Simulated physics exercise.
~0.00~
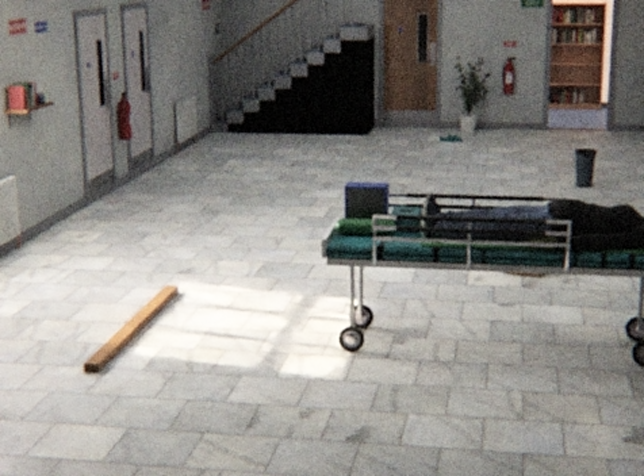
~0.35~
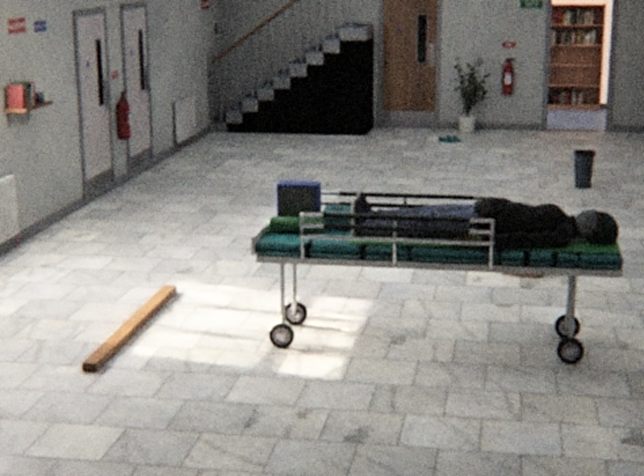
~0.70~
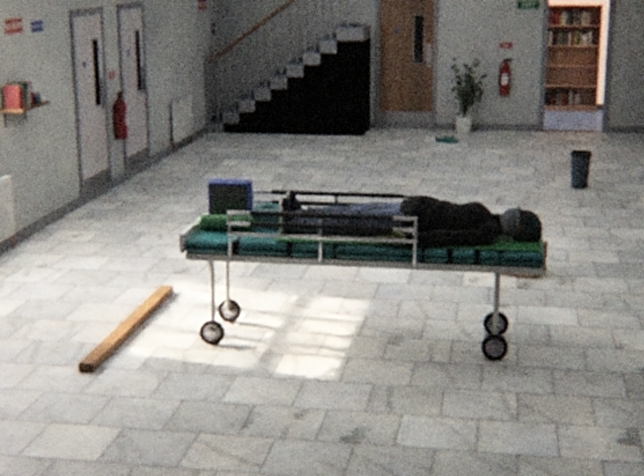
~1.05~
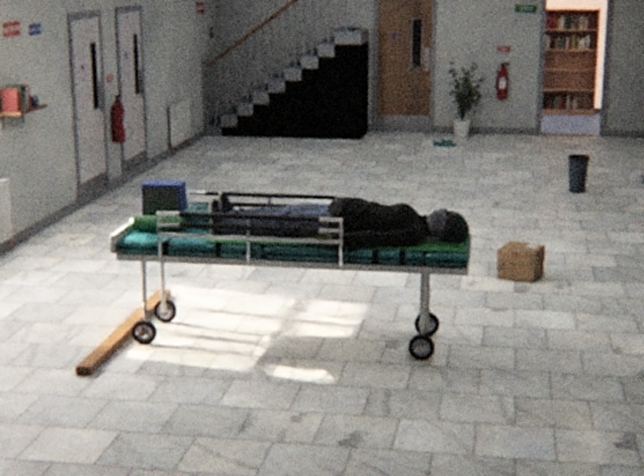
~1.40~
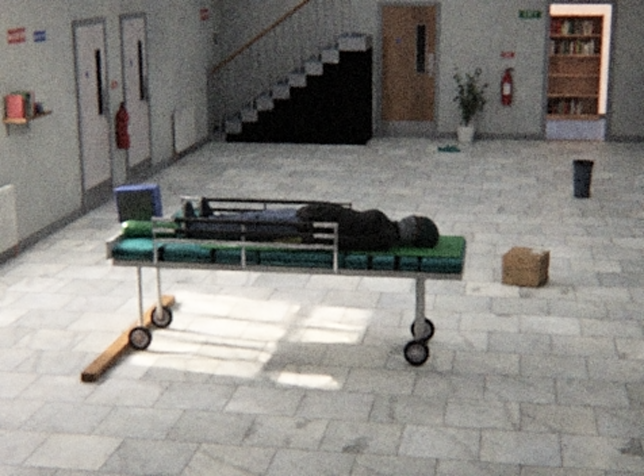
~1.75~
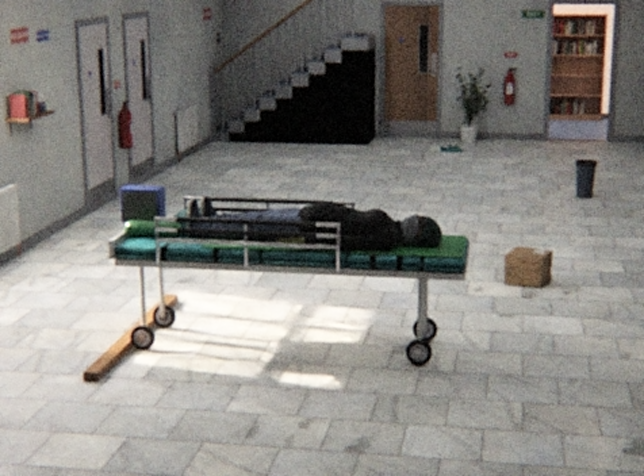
We see a wheeled stretcher carrying a limp person and a blue monitor roll left across a tiled hall toward a wooden sill, where its leading wheels meet the wood and it stops, staying level, with the person and the upright monitor still on top.
